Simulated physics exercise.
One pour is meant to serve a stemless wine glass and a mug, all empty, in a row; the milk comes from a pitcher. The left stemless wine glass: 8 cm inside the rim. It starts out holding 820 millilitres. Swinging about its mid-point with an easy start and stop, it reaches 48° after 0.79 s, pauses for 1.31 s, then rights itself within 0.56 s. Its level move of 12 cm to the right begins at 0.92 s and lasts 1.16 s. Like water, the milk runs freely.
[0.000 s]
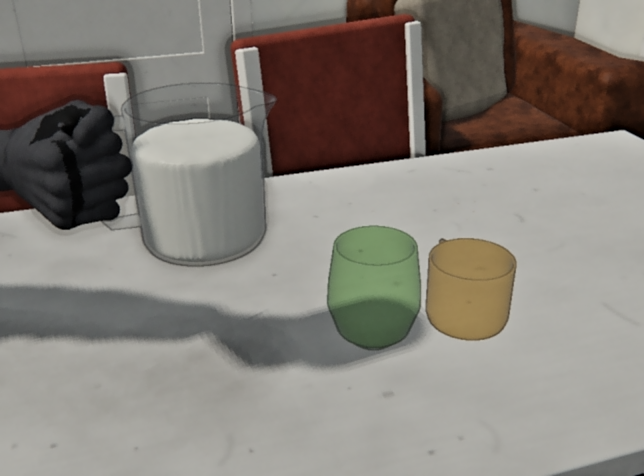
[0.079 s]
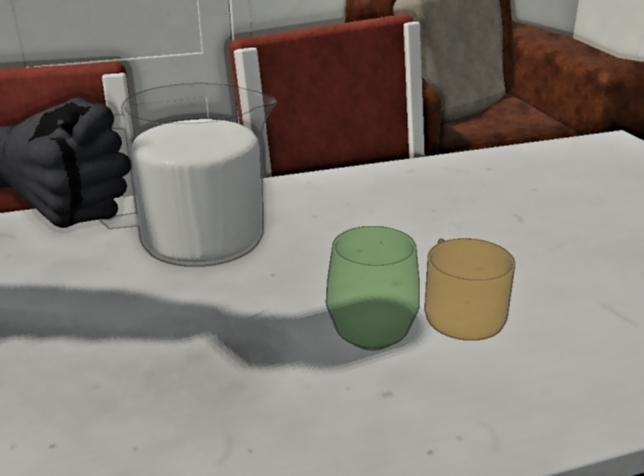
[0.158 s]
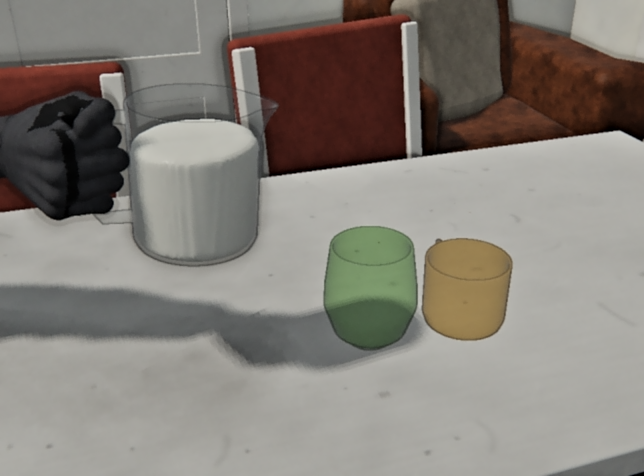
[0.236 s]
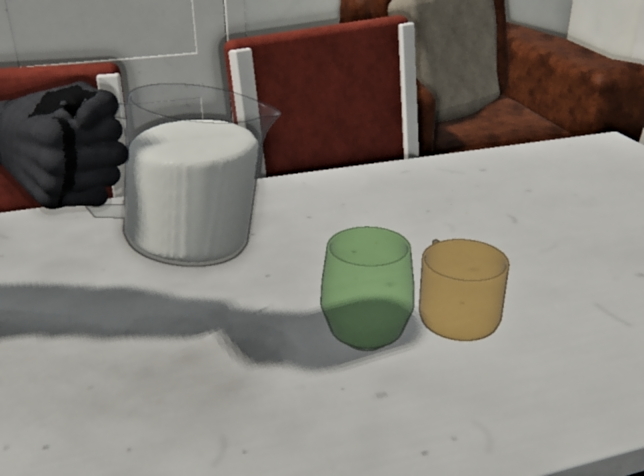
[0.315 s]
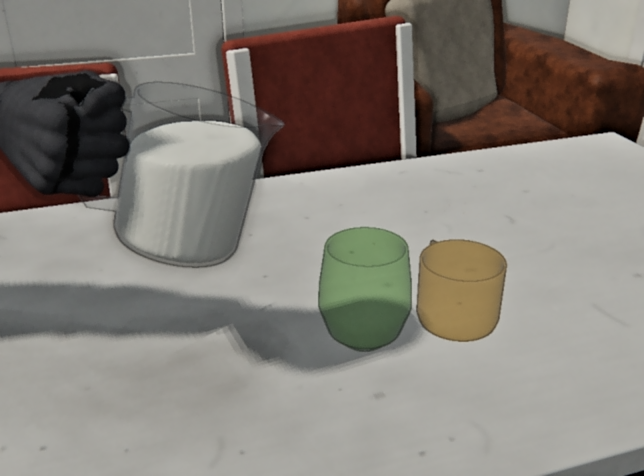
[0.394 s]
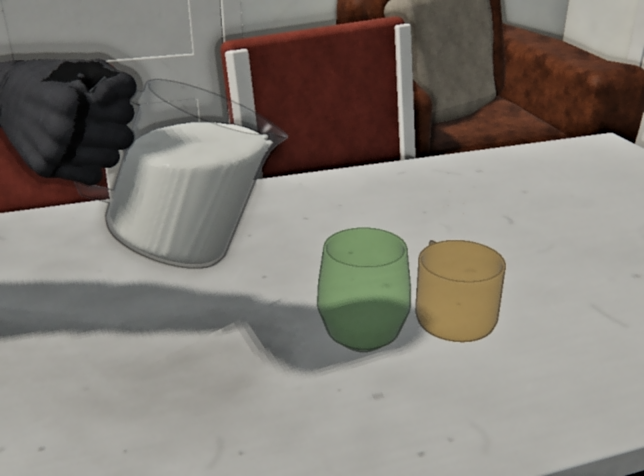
A dark gloved hand is at the left edge beside a clear pitcher of white milk on a pale tabletop, seen from slightly above, with red chairs and a brown sofa behind. To the pitcher's right stand an empty green stemless glass and, beside it, an empty amber mug. The pitcher gradually tilts to the right as the hand rises slightly, while the view shifts very slightly.
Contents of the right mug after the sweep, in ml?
Around 70 millilitres.
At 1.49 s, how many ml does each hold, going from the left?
Roughly 160 ml left, 0 ml right.
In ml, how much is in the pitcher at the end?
Roughly 560 ml stays in it.
After 1.02 s the tilt is 48° and from the left they hold 95 ml, 0 ml, the pitcher 685 ml, and 5 ml is on the table top.
After 1.49 s the tilt is 48° and from the left they hold 165 ml, 0 ml, the pitcher 630 ml, and 5 ml is on the table top.
After 1.97 s the tilt is 48° and from the left they hold 175 ml, 30 ml, the pitcher 580 ml, and 15 ml is on the table top.
After 2.49 s the tilt is 10° and from the left they hold 175 ml, 65 ml, the pitcher 560 ml, and 20 ml is on the table top.
In the end from the left they hold 175 ml, 65 ml, the pitcher 560 ml, and 20 ml is on the table top.
